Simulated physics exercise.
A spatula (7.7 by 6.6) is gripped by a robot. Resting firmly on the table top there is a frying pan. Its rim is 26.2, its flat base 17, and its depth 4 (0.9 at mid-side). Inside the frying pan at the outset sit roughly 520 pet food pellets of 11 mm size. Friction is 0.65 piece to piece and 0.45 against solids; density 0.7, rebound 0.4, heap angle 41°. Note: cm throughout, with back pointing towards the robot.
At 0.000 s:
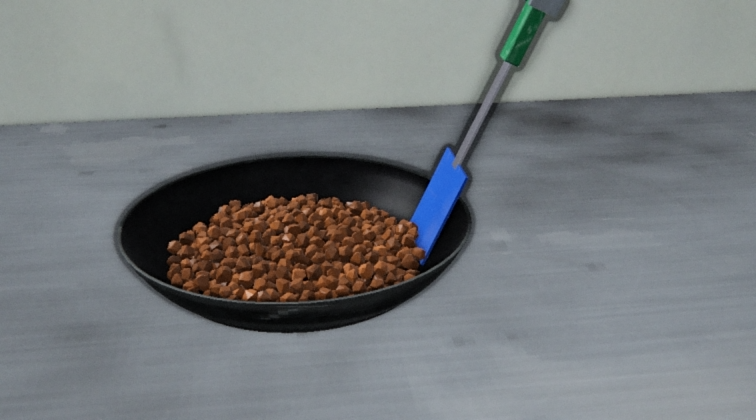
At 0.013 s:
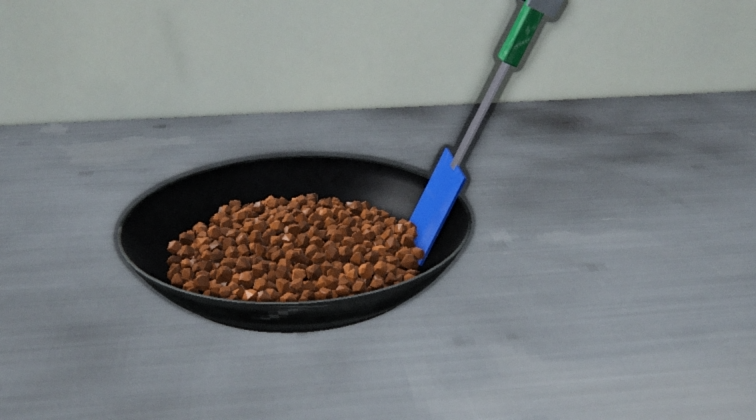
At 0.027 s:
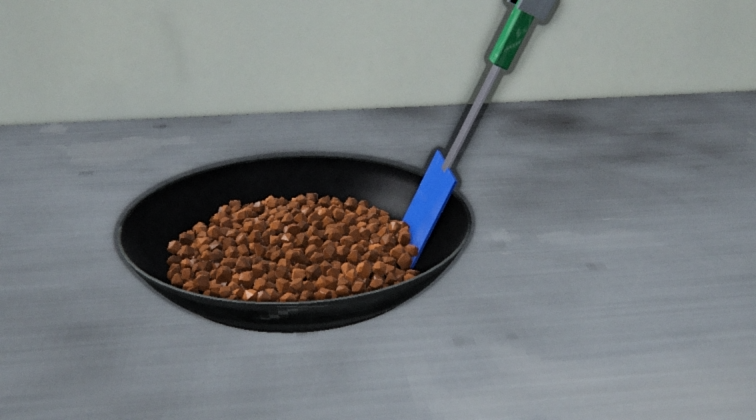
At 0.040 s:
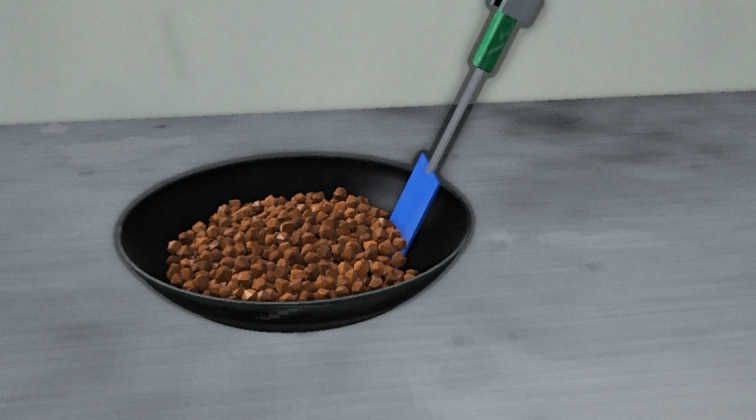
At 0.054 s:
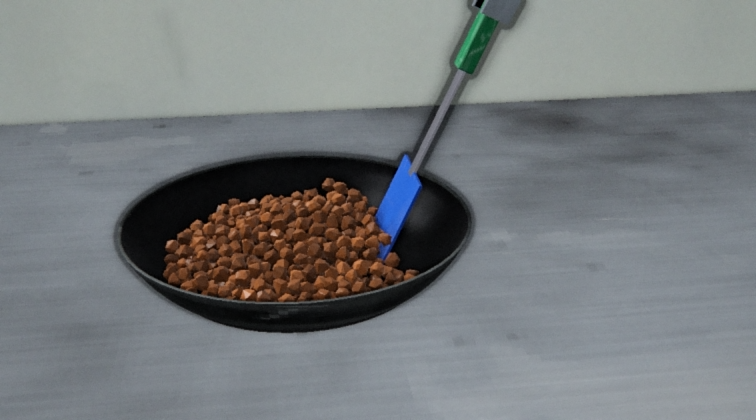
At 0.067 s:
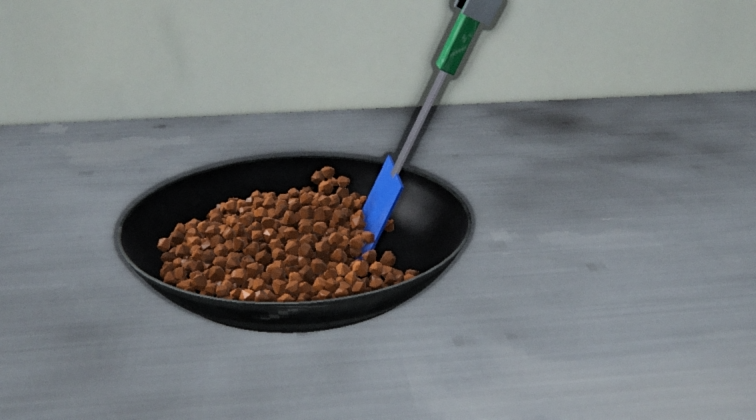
Blue spatula with a green-banded handle sliding leftward through a black frying pan, pushing brown pellets into a higher heap.
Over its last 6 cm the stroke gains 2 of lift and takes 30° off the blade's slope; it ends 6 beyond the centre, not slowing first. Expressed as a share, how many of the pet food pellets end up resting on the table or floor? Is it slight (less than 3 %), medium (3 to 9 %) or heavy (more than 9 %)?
Medium.
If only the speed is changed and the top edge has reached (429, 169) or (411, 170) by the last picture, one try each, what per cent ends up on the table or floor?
I'd estimate some 0 and 0 in a hundred.
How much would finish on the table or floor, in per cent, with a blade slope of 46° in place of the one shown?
It would then be close to 0 %.
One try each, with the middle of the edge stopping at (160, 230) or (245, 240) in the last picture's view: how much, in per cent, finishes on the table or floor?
30 % and 0 %.
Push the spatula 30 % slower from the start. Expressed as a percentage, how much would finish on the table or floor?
Approx. 0 per cent.
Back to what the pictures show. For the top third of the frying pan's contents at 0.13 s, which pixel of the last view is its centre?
Centre: Approx. (236, 230) in the last view.
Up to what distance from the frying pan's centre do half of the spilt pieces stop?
Distance, approx.: 18 cm.
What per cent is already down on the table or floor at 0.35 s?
It comes to some 4 in a hundred.
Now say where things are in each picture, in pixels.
In the first picture, spatula top edge at (458, 162), sloping 65°; upper third of the load around (298, 237), from x 175 to 420, top at y 200; 520 in the frying pan.
In the second picture, spatula top edge at (456, 163), sloping 65°; upper third of the load around (298, 237), from x 175 to 420, top at y 200.
In the third picture, spatula top edge at (447, 165), sloping 65°; upper third of the load around (302, 237), from x 175 to 415, top at y 200.
In the fourth picture, spatula top edge at (431, 168), sloping 65°; upper third of the load around (304, 233), from x 175 to 410, top at y 195.
In the fifth picture, spatula top edge at (413, 170), sloping 65°; upper third of the load around (300, 229), from x 170 to 410, top at y 185.
In the sixth picture, spatula top edge at (396, 171), sloping 65°; upper third of the load around (294, 227), from x 165 to 410, top at y 175; 520 in the frying pan.
By 0.10 s, sloping 65°, highest piece 9 above the table; 520 in the frying pan.
By 0.13 s, sloping 54°, highest piece 10 above the table; 518 in the frying pan, 2 on the blade or in flight.
By 0.35 s, sloping 35°, highest piece 5 above the table; 493 in the frying pan, 24 on the table or floor, 3 on the blade or in flight.
By 1.40 s, sloping 35°, highest piece 5 above the table; 493 in the frying pan, 27 on the table or floor.
Final count, 493 in the frying pan, 27 on the table or floor. That is 5 % on the table or floor.
